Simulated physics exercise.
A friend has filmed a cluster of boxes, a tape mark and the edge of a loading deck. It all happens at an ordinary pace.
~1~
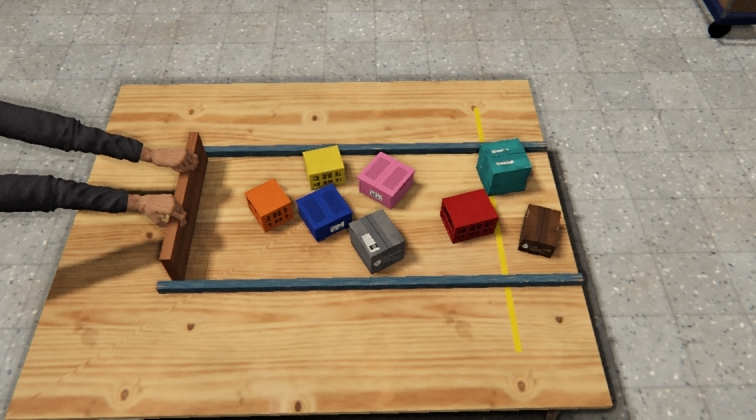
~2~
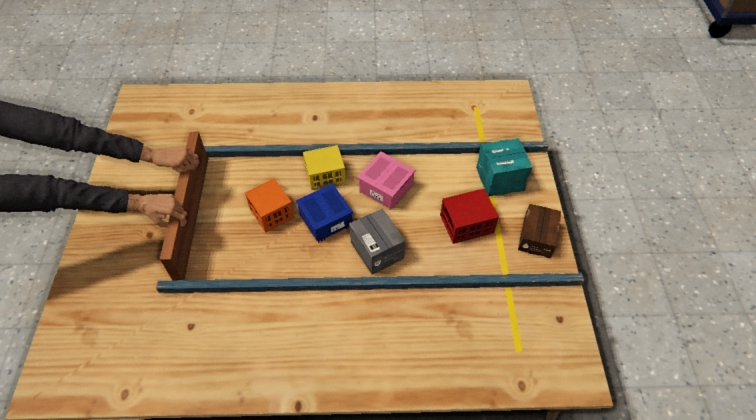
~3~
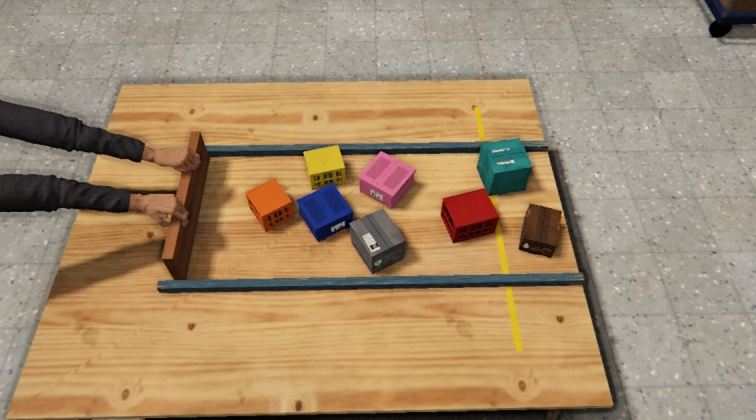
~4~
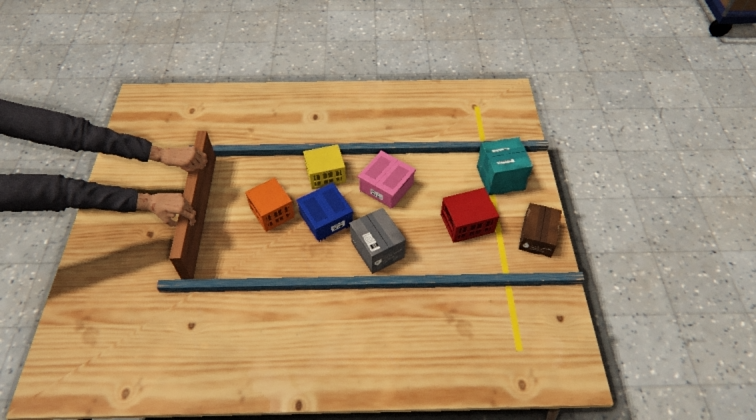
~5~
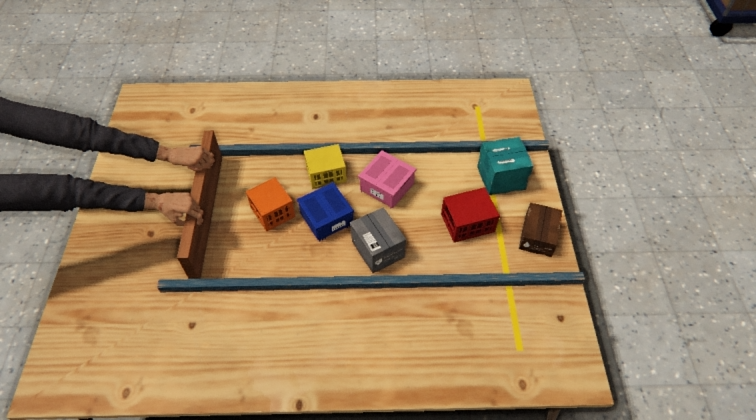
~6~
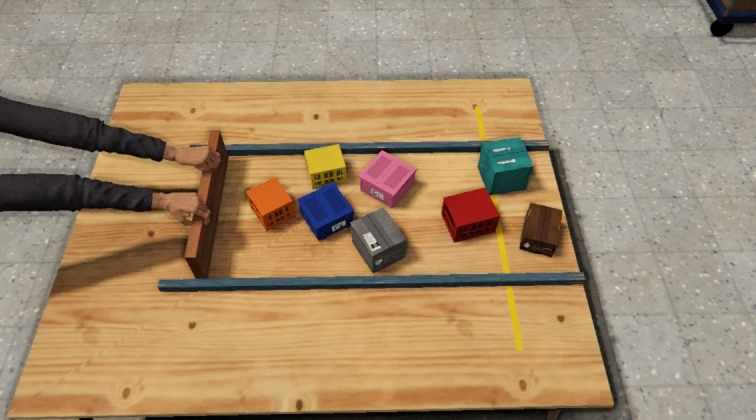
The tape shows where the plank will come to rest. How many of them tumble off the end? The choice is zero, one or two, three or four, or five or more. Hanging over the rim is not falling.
In the end the number that fall off is three or four.
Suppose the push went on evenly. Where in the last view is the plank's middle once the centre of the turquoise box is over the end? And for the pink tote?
At (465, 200) for the turquoise box; at (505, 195) for the pink tote.
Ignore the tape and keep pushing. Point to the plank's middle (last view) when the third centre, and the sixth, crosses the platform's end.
First at (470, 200), next at (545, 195).
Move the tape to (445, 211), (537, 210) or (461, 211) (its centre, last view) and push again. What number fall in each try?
The counts: 1, 5 and 1.
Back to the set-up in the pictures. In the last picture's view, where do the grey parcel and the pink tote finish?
Near (525, 246) and (547, 168).
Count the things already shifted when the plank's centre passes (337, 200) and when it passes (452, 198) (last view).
At the one place 5, at the other 8.
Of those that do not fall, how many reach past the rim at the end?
2 of them.
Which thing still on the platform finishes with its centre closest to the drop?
The pink tote ends nearest.
Soon after, none off yet; brown box at rest near (541, 230); turquoise box at rest near (505, 166); red crate at rest near (470, 215).
Then, none off yet; brown box at rest near (541, 230); turquoise box at rest near (505, 166); red crate moved a little near (474, 216).
Further on, none off yet; brown box tipped a little near (584, 231); turquoise box moved about its own width near (538, 168); red crate moved well along near (544, 220).
By the end, the number that fall off is three or four; fallen, red crate, turquoise box and brown box.
